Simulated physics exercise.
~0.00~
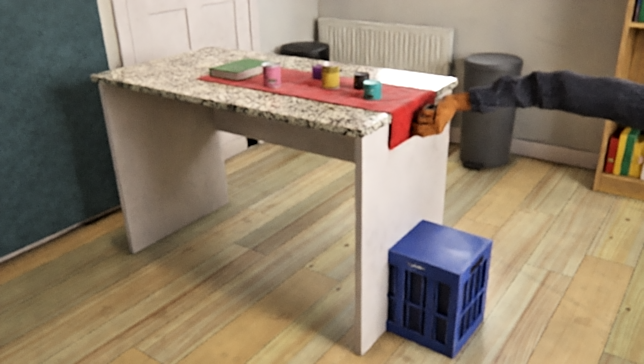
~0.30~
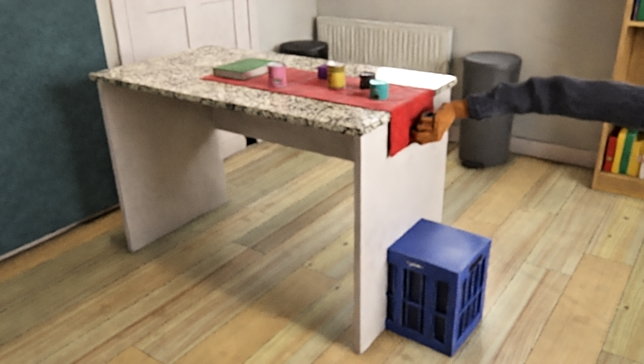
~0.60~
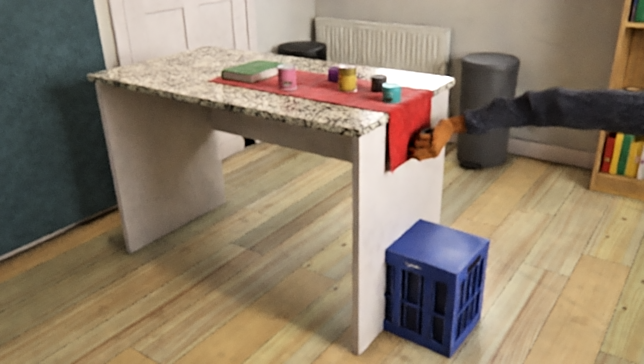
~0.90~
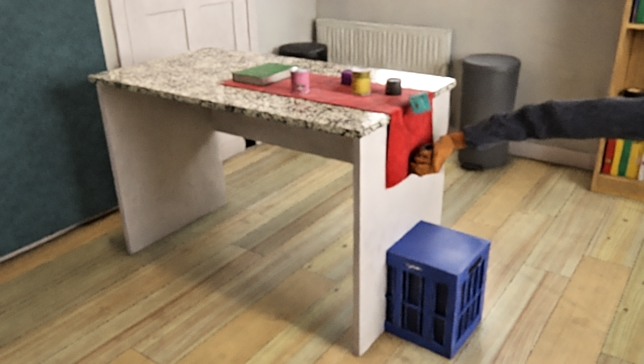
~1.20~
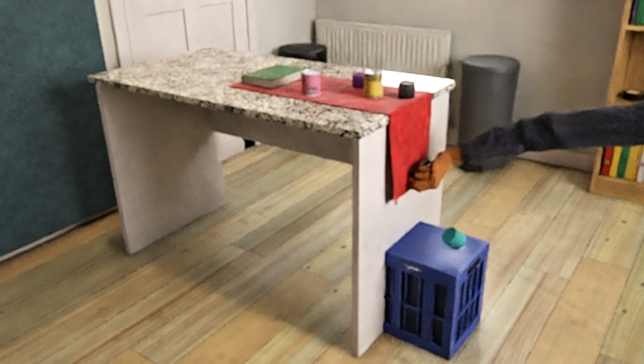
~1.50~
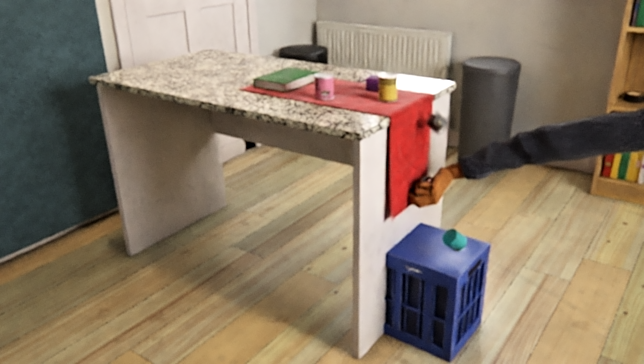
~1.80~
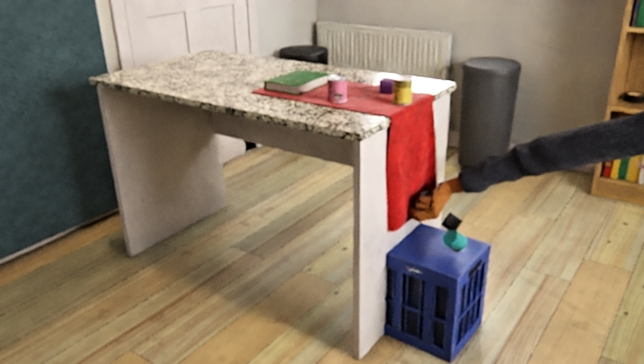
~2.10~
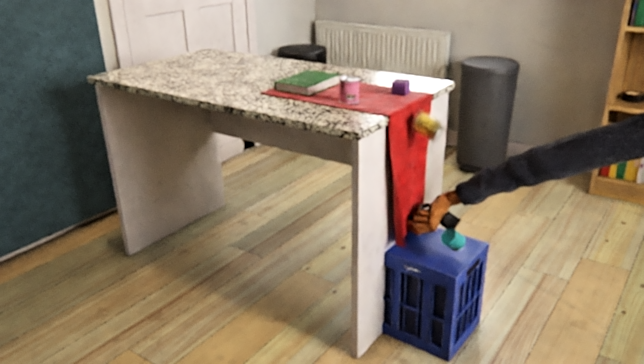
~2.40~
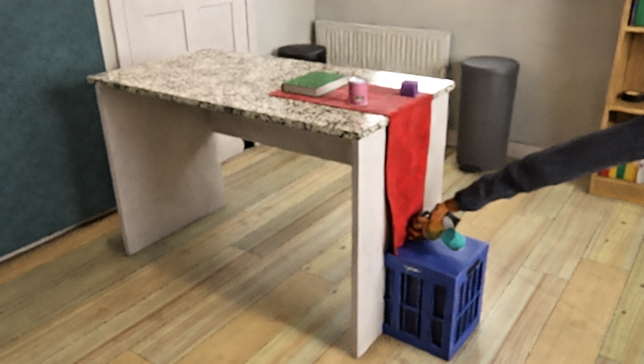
A hand reaching in from the right slowly draws a red table runner over the right end of a speckled stone-topped table, seen from slightly above in a wood-floored room. The cloth carries a pink pot, purple cube, yellow can, black pot and turquoise pot, beside a green book, with a blue crate below. As the cloth slides right, the turquoise pot tips off first and lands on the crate. The black pot follows, then the yellow can topples over the edge. Finally the hem hangs at the crate's top, three items fallen, while the cube, pink pot and book remain on the table.
